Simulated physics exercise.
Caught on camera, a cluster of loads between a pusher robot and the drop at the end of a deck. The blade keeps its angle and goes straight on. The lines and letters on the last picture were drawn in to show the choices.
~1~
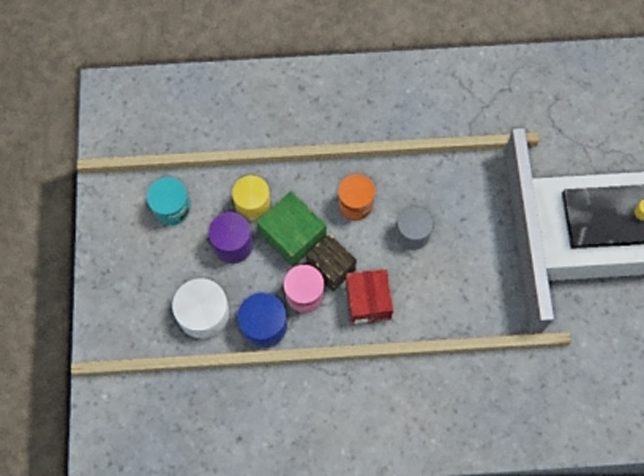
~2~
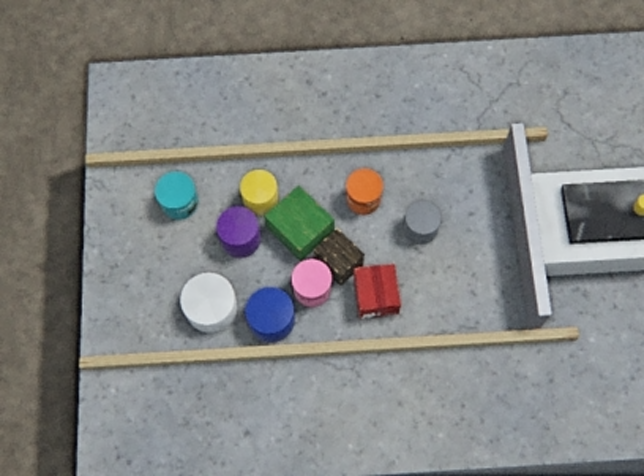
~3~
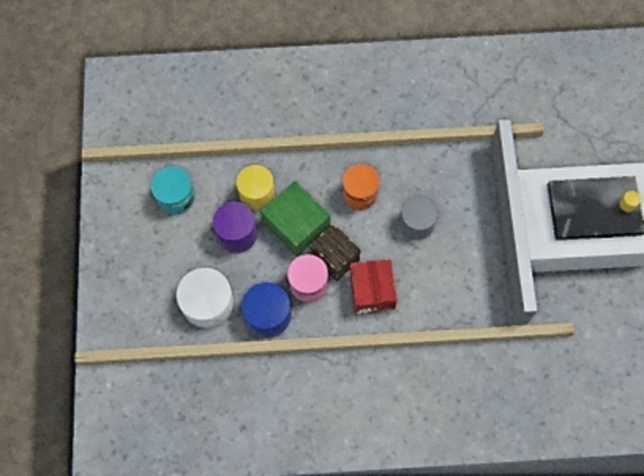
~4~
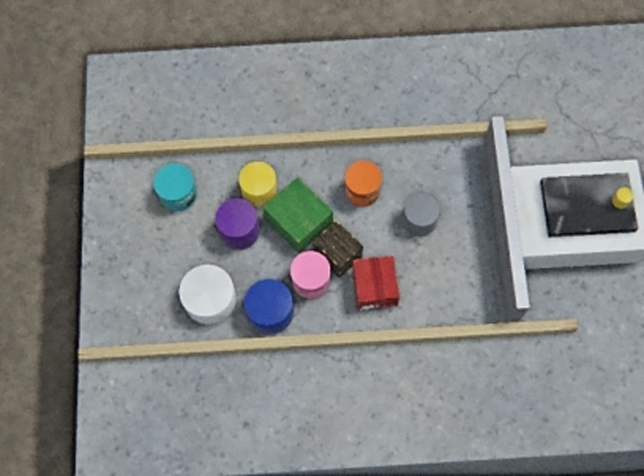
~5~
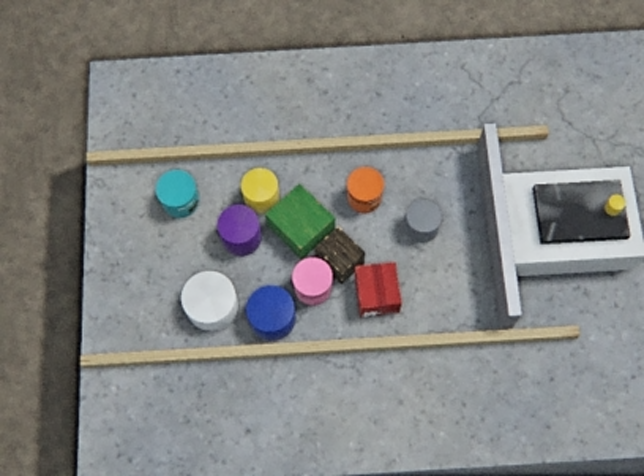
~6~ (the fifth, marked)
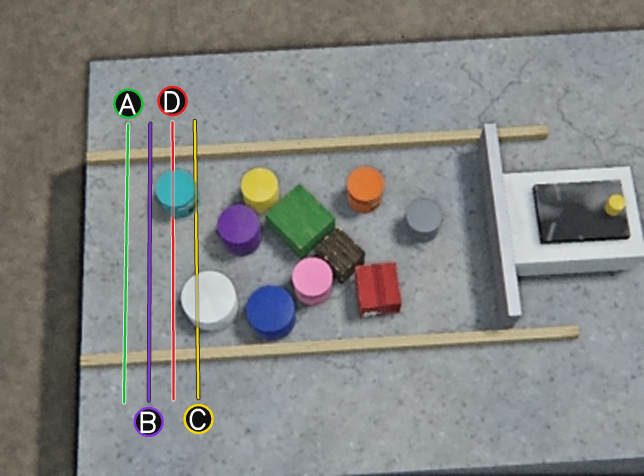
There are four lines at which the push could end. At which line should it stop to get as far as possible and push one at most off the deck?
No second one falls up to C.
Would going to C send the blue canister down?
By then, no.
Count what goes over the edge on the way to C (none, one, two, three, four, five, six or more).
The count is none.
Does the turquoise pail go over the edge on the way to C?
No.
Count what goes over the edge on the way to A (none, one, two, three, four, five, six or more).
By then, six or more.
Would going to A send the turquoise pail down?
Yes.
On the marked copy, A at (126, 256); B at (150, 255); C at (196, 252); D at (173, 253).
Taking C. A third of the way, robot (464, 218); red parcel (367, 291); grey canister (365, 225).
Two thirds of the way, robot (352, 225); purple canister (173, 238); turquoise pail (174, 194).
When it is over, robot (267, 230); white canister (86, 307); purple canister (90, 246); none fallen.
As for the rest, A drops six; B drops three; D drops two.
